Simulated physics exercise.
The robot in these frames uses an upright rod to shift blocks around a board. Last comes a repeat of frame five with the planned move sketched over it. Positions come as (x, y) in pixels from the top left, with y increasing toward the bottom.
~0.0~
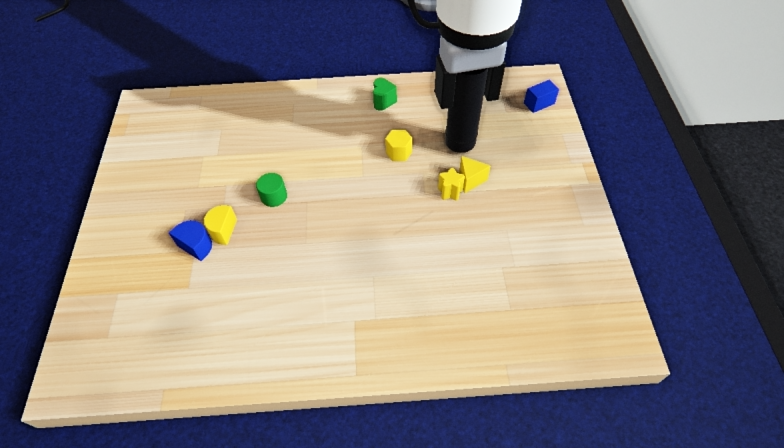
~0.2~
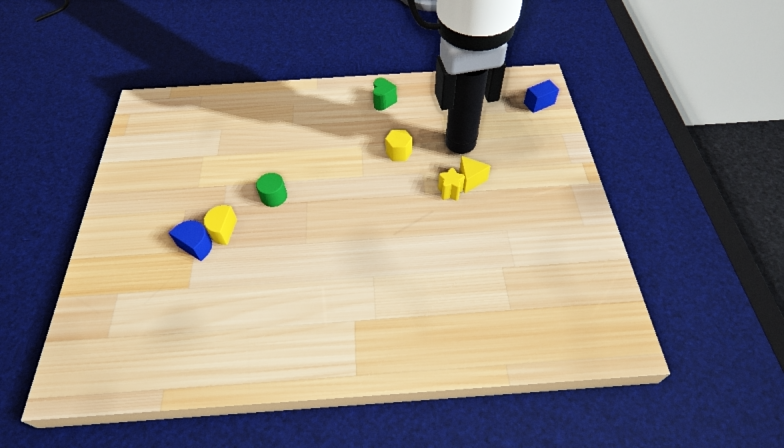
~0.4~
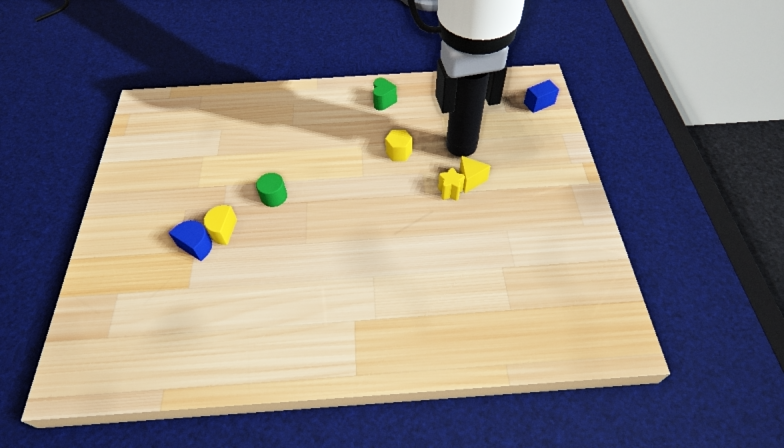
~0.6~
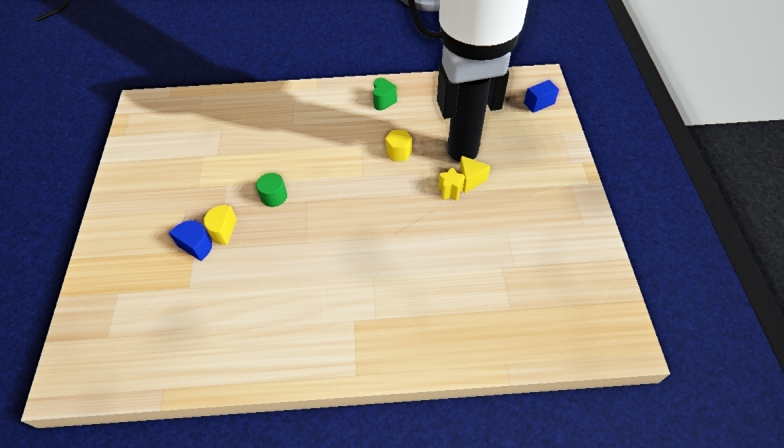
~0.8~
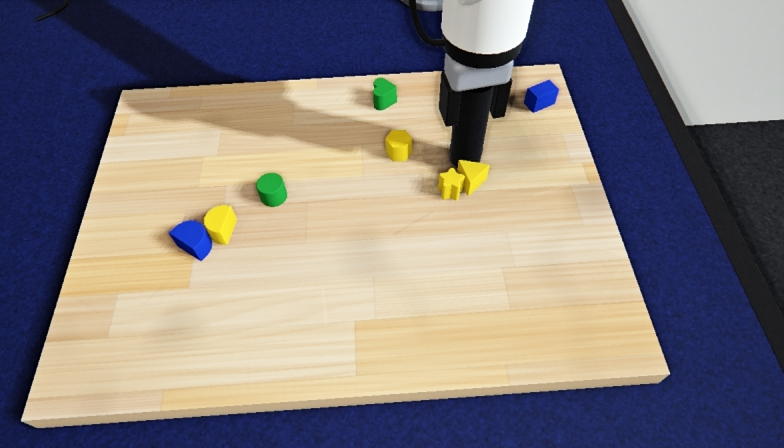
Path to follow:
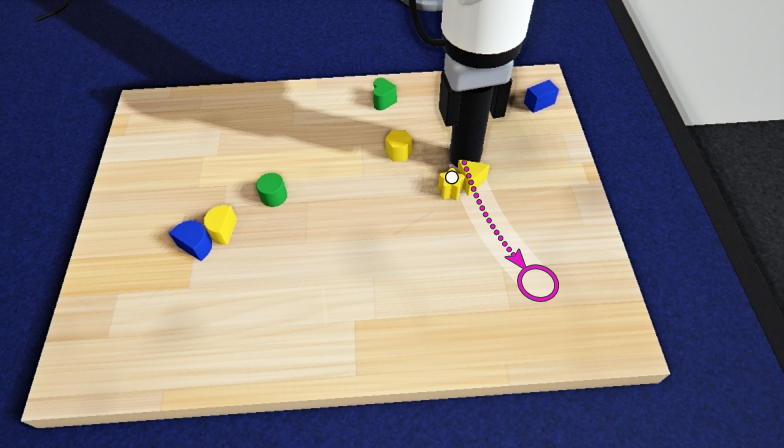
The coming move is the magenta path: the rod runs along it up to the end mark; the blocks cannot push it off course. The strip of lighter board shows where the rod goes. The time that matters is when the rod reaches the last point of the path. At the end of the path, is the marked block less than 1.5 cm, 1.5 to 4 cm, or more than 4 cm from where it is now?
It is going to finish within 1.5 cm of where it is now.
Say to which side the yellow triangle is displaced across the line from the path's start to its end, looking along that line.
The right.
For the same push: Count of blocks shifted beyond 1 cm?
Only one block.
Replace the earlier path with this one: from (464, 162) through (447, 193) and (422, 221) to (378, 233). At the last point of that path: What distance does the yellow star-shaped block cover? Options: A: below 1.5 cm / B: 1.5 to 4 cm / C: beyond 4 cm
C (beyond 4 cm)
Path on the board, from (464, 162) via (479, 201) and (503, 242), ending at (538, 283); the dot is on the yellow star-shaped block.
The first path, step by step. One third of the way, rod (480, 197); yellow star-shaped block (450, 181), turned 35° clockwise; yellow triangle (489, 209), turned 20° anticlockwise.
Two thirds of the way, rod (504, 238); yellow star-shaped block (450, 181), turned 35° clockwise; yellow triangle (513, 253).
At the end, rod (540, 279); yellow hexagon in place; yellow star-shaped block (450, 181), turned 35° clockwise; yellow triangle (528, 292), turned 25° clockwise.
